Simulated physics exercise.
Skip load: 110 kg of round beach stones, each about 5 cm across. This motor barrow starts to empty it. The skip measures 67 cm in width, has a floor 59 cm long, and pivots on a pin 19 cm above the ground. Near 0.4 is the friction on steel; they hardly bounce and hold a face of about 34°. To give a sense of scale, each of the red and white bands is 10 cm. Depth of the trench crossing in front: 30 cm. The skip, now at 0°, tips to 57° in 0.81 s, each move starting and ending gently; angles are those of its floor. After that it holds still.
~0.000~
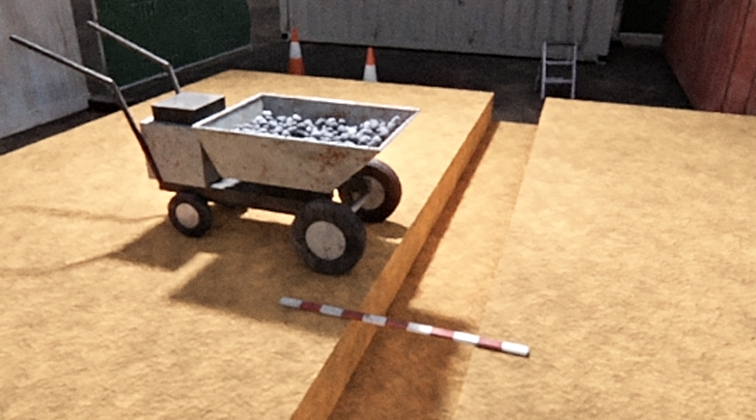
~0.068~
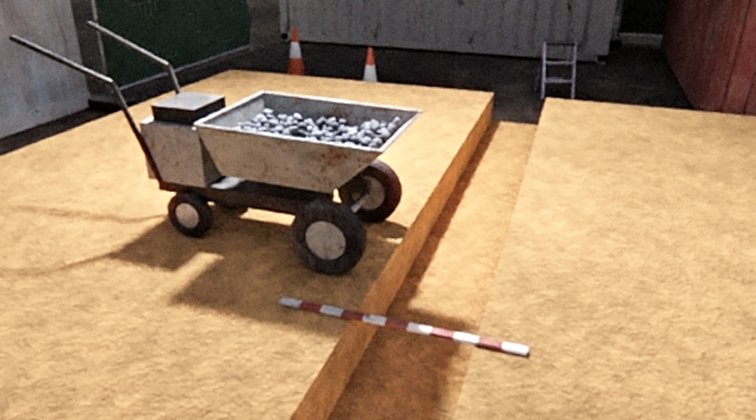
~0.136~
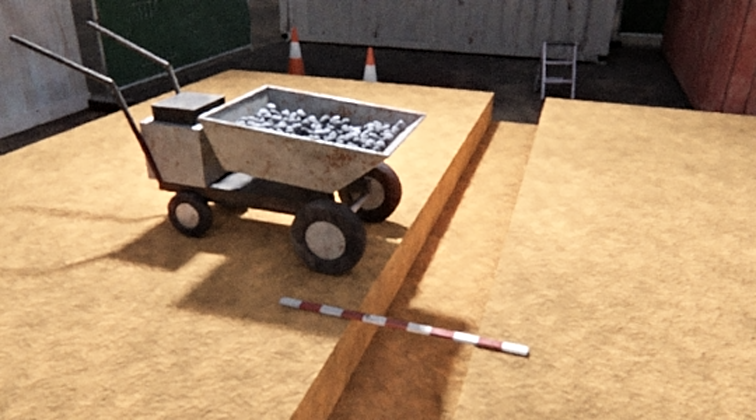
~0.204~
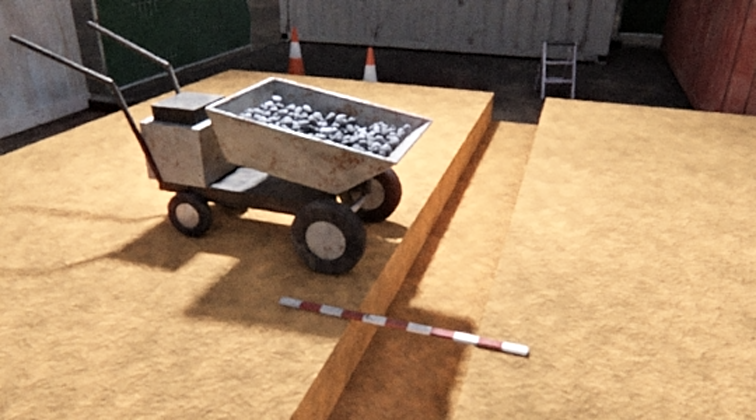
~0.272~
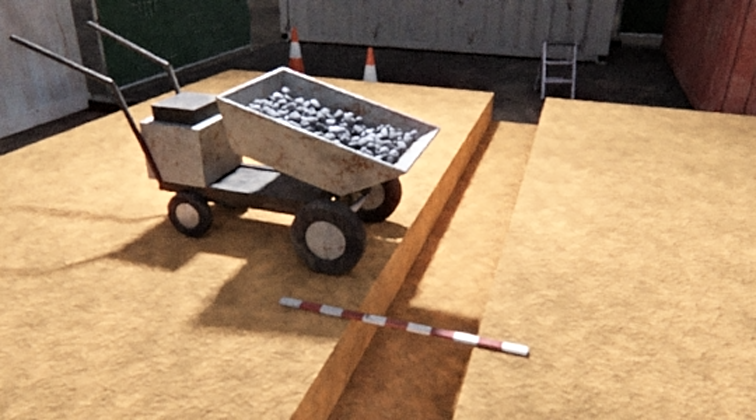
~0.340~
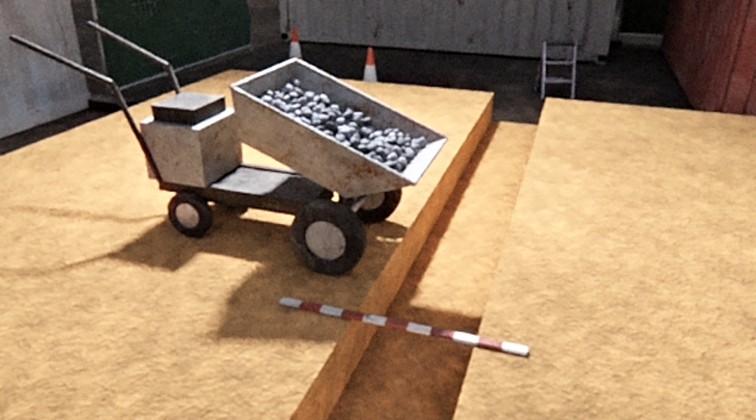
Yard with sandy ground and a narrow trench, a motor barrow's metal skip of grey stones steadily tilting forward towards the right.
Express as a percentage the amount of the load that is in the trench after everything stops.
The amount is close to 59 per cent of the load.
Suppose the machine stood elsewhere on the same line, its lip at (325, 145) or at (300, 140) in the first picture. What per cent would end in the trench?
Some 100 and some 100 per cent, in that order.
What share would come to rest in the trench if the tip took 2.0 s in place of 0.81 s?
Close to 80 percent, then.
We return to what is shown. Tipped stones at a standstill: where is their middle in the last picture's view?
Roughly at (488, 299).
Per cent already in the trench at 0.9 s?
Some 10 per cent of the load by that point.
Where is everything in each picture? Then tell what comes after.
Lip at (381, 151), floor tilted 0°, highest stones at (373, 129), in the first frame.
Lip at (383, 153), floor tilted 1°, highest stones at (332, 126); the stones move at 0.2 m/s on average, in the second frame.
Lip at (388, 157), floor tilted 4°, highest stones at (283, 118); the stones move at 0.4 m/s on average, in the third frame.
The skip is at 9°, its lip at (396, 164); the top of the load is at (274, 109); the stones move at 0.6 m/s on average, in the fourth frame.
The skip is at 15°, its lip at (406, 173); the top of the load is at (279, 102); the stones move at 0.7 m/s on average, in the fifth frame.
The skip is at 22°, its lip at (415, 184); the top of the load is at (288, 92); the stones move at 0.8 m/s on average, in the sixth frame.
After 0.6 s the floor is at 48°; 100 % in the skip; the foremost stones are at (434, 196).
After 0.9 s the floor is at 57°; 88 % in the skip, 12 % in the trench; the foremost stones are at (490, 249).
After 1.3 s the floor is at 57°; 35 % in the skip, 29 % in the trench, 36 % past the trench; the foremost stones are at (596, 283).
After 3.2 s the floor is at 57°; 0 % in the skip, 59 % in the trench, 41 % past the trench; the foremost stones are at (732, 319).
